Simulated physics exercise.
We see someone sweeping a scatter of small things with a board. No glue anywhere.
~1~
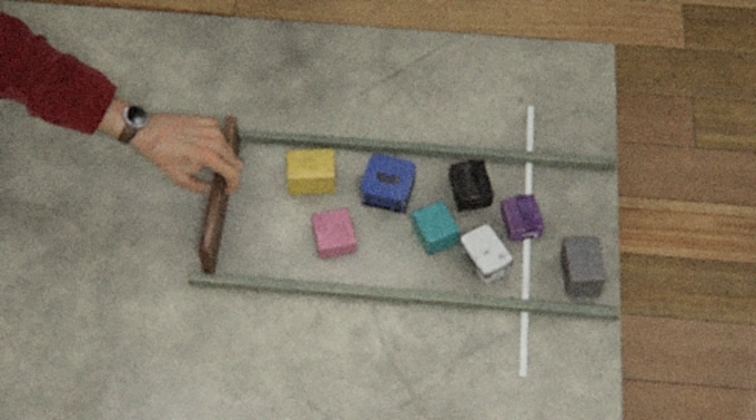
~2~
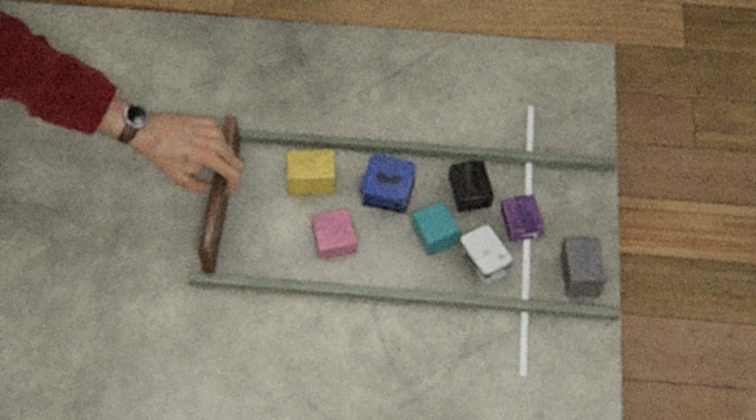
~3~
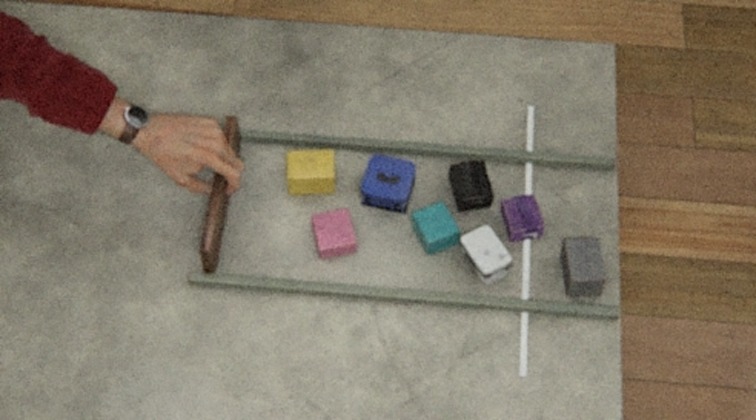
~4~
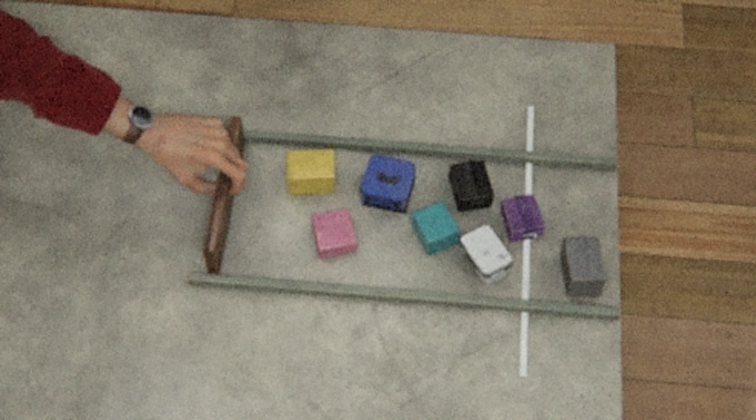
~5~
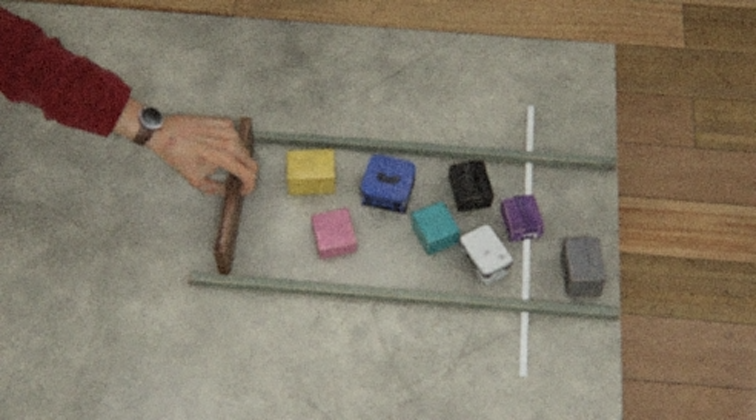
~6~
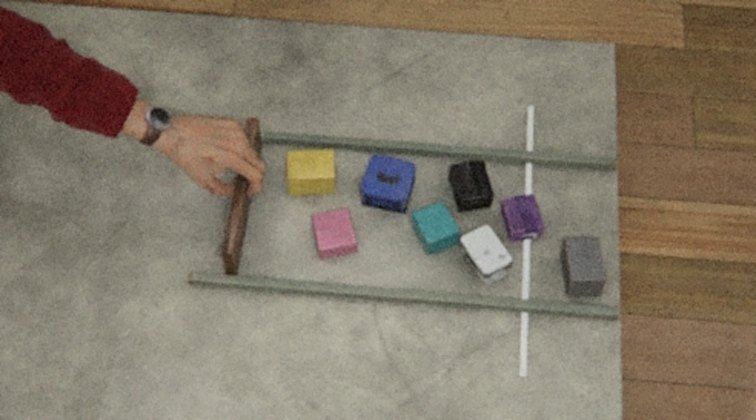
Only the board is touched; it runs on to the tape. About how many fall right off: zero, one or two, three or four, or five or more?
Here the number that fall off is one or two.
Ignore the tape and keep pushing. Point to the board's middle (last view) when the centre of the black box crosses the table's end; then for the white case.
Near (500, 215) and (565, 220).
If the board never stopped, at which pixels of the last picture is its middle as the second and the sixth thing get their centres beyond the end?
First at (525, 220), next at (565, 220).
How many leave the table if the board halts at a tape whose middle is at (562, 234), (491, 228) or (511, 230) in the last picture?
The counts: 4, 0 and 1.
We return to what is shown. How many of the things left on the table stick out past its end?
It comes to 3.
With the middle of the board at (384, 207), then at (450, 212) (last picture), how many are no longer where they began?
The counts are 6 and 7.
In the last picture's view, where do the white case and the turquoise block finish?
The white case at (582, 274), the turquoise block at (580, 229).
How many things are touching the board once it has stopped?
In contact: 2.
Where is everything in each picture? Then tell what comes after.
Grey block (583, 267); purple box (522, 218); white case (485, 255); board (220, 194); tape (527, 231), in the first frame.
Purple box (522, 218); black box (471, 185), in the second frame.
White case (485, 255); yellow block (311, 172), in the third frame.
Grey block (583, 267); pink block (334, 234), in the fourth frame.
Purple box (522, 218); board (235, 195), in the fifth frame.
Grey block (583, 267); purple box (522, 218); white case (485, 255); board (243, 195); tape (527, 231), in the sixth frame.
Soon after, none off yet; grey block at rest near (583, 267); purple box at rest near (522, 218); white case at rest near (485, 255).
At rest, the number that fall off is one or two; fallen, black box.
